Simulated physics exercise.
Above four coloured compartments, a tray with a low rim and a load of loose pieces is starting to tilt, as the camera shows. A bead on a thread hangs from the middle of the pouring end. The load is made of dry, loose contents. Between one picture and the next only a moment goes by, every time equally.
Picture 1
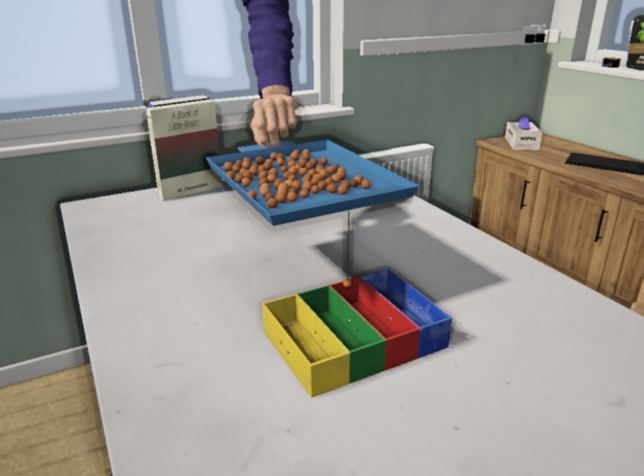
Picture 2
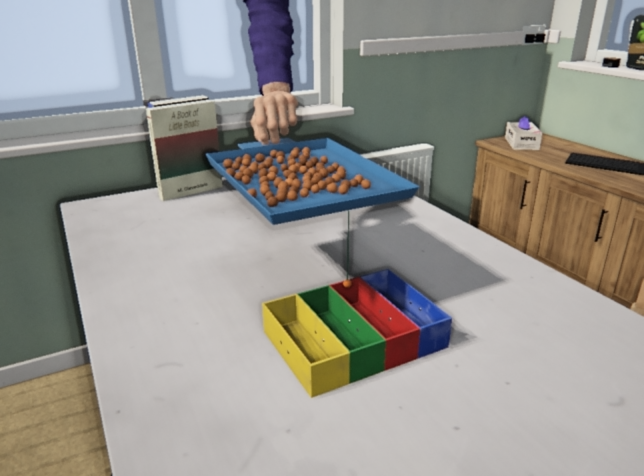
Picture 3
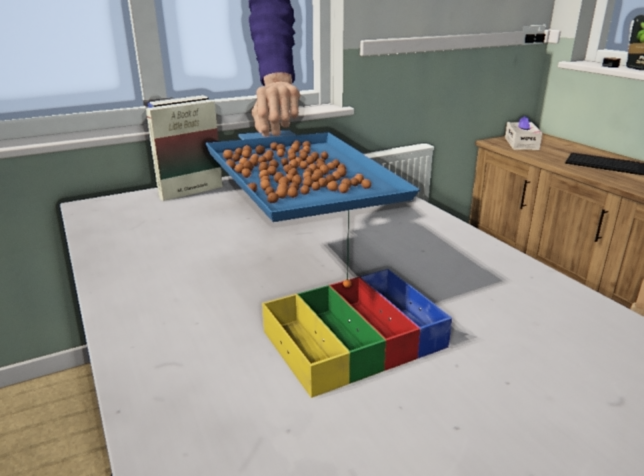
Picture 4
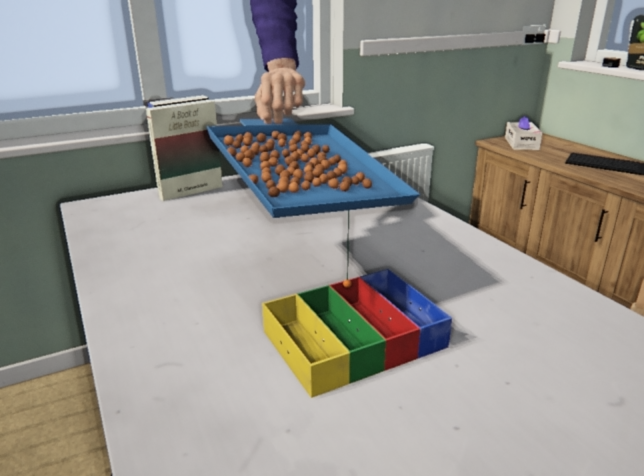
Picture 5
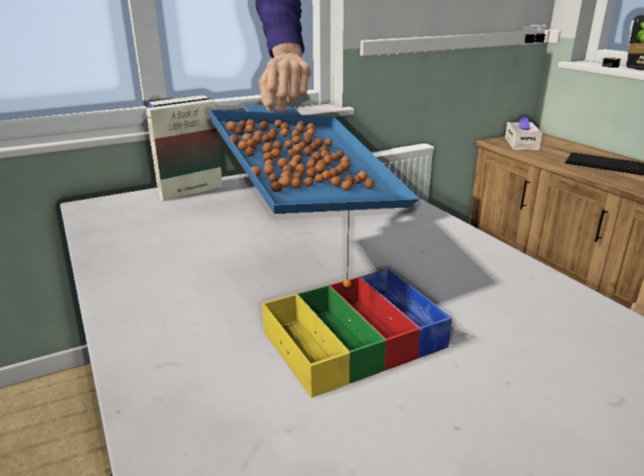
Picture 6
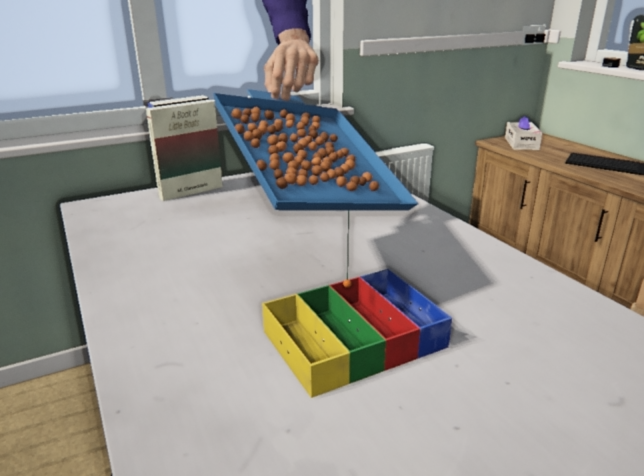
To begin with, a hand holds a blue tray of small round brown pieces level above yellow, green, red and blue compartments on a white table. The hand then lifts the tray's far edge, gradually steepening its tilt toward the lower right corner, and the pieces begin shifting across it.
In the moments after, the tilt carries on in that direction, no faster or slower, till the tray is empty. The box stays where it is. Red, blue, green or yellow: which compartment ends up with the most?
The blue one.
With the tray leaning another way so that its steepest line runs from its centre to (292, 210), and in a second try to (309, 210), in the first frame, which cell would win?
In order, it comes out as that yellow cell and the yellow cell.
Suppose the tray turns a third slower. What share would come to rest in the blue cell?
About 50 in a hundred.
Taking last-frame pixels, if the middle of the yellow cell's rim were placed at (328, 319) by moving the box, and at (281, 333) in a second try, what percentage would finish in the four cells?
Some 80 and then some 10 per cent.
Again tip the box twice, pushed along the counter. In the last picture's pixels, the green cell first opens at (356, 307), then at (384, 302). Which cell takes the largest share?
That blue cell; the red cell.
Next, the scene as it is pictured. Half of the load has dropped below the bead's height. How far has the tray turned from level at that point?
Around 80°, give or take.
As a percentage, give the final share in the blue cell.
Result: Near 40 %.
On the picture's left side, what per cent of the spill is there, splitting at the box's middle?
That comes to about 0 per cent of the pieces.
Just after the last frame, tray tipped steeply; roughly half on the tray; about a tenth in the blue cell; roughly a third falling or outside the box.
A moment on, tray tipped past a quarter turn; just a few on the tray; roughly a third in the blue cell; just a few in the green cell; roughly two thirds falling or outside the box.
Further on, tray tipped past a quarter turn; roughly a third in the blue cell; just a few in the green cell; roughly two thirds falling or outside the box.
When it is over, tray tipped past a quarter turn; roughly a third in the blue cell; just a few in the green cell; not one in the yellow cell; not one in the red cell; roughly two thirds outside the box.
